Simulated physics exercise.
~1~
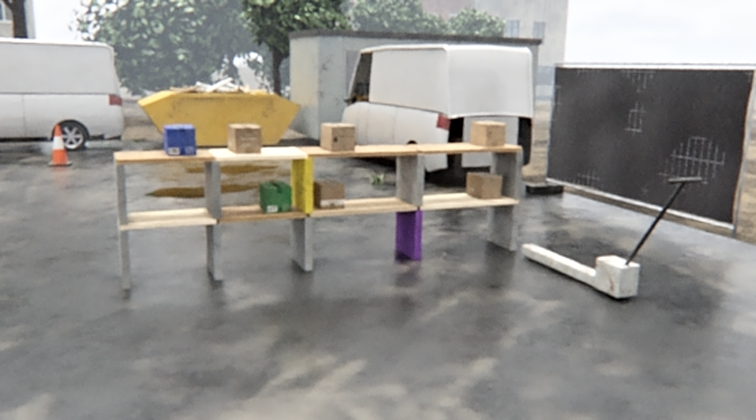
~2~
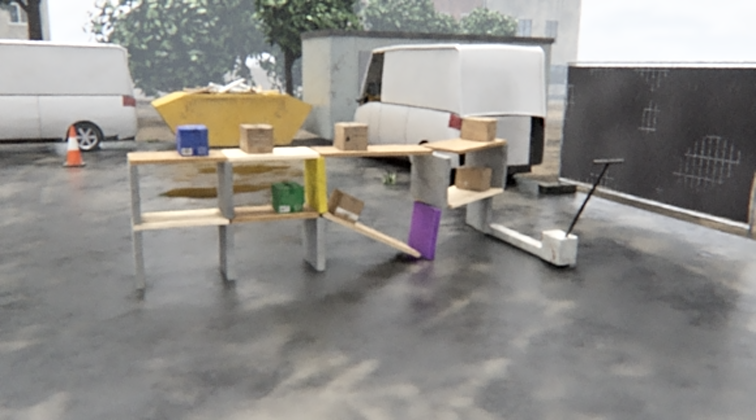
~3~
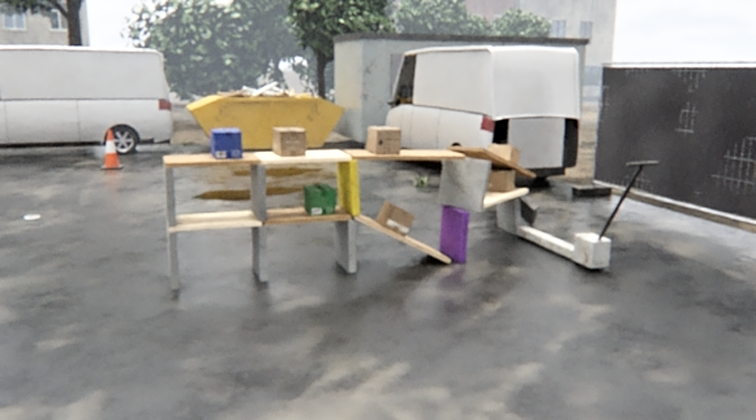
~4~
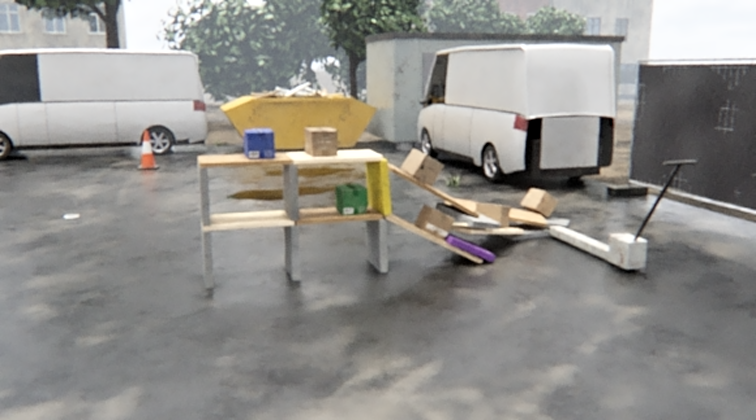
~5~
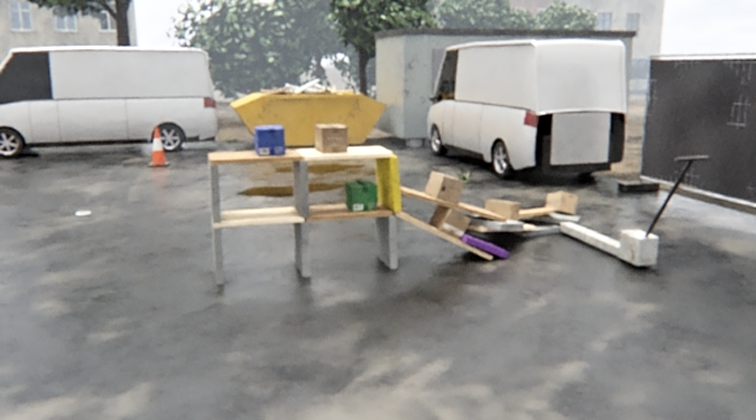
On a wet paved yard with parked white vans and a yellow skip, a two-tier run of boards on grey, yellow and purple uprights holds several cartons. A white jack with a dark handle slides left into the right end, shifting the uprights there, and a lower board drops at one end into a slope. The top board at the right then tips, and the right half collapses, the purple upright toppling and cartons tumbling down with the boards. The left half stays standing with the yellow upright, the blue carton and the green carton, beside a low heap.
